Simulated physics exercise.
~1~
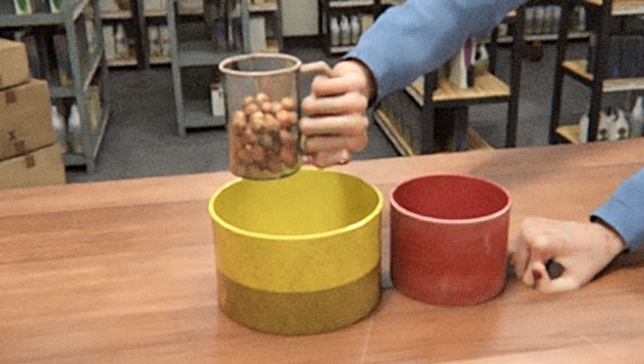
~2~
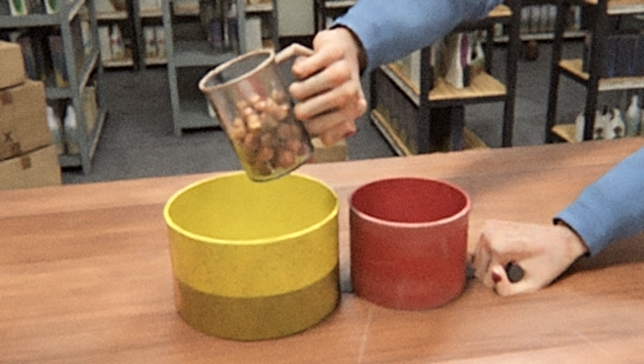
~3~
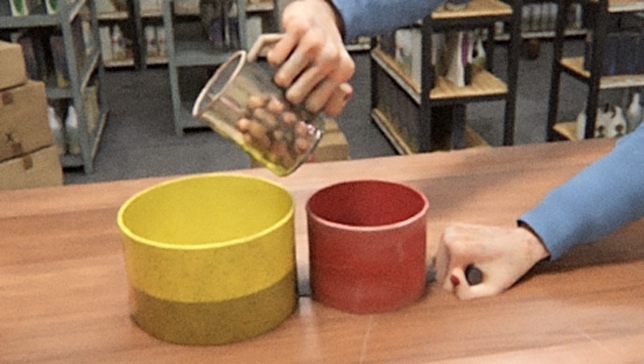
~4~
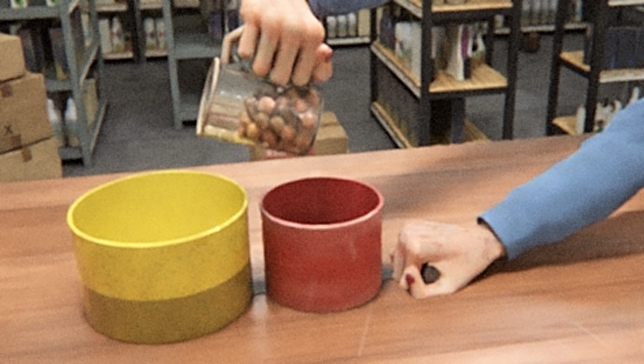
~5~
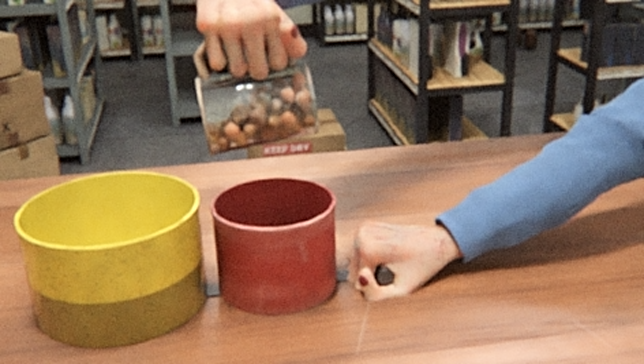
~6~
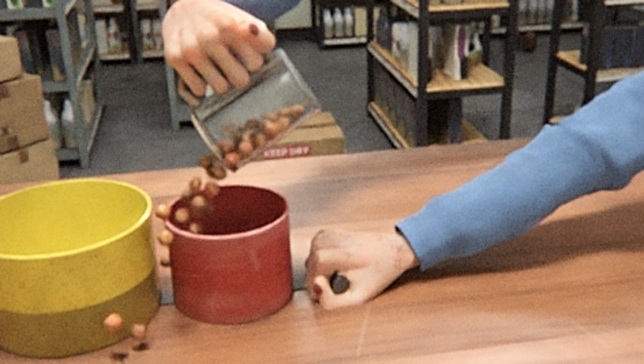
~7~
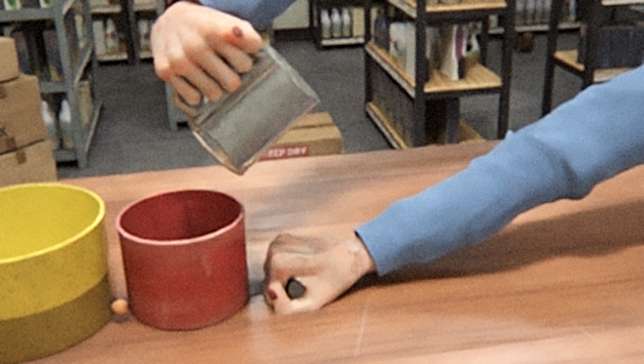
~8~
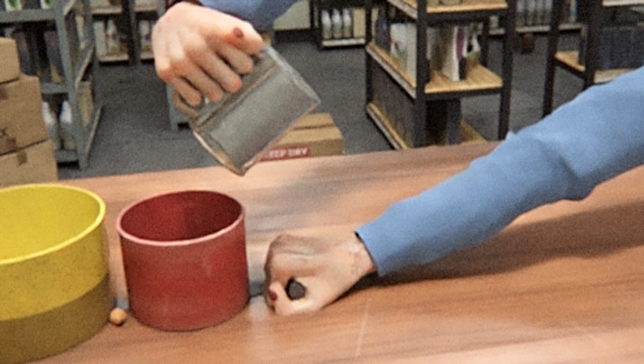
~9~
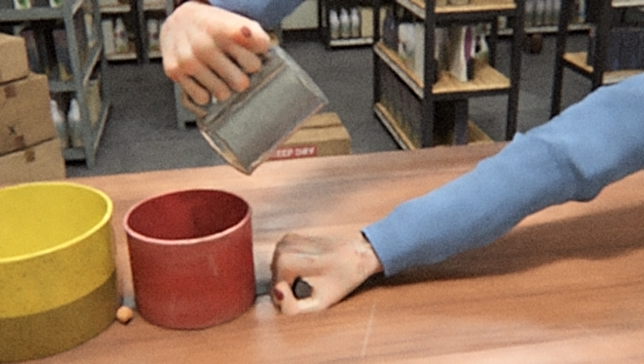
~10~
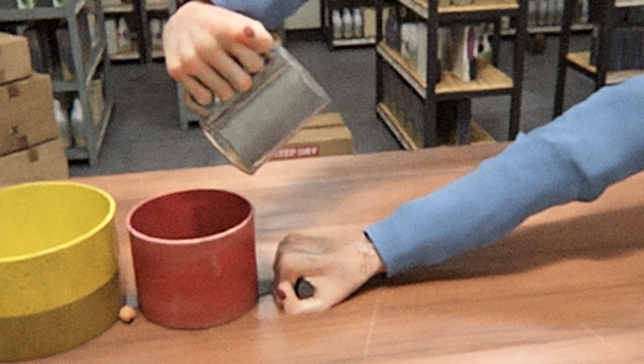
A clear glass cup of hazelnuts, held by a blue-sleeved hand, tilts above a wooden table in a room of shelves and boxes, seen from slightly above in a gently swaying view. Below it, a yellow pot and a smaller red pot to its right slide left together, another hand beside the red one. The cup tips further until the nuts pour out, most dropping into the red pot while a few tumble outside near the yellow pot. The pots stop, and the emptied cup stays tipped, with one nut visible on the table between them.
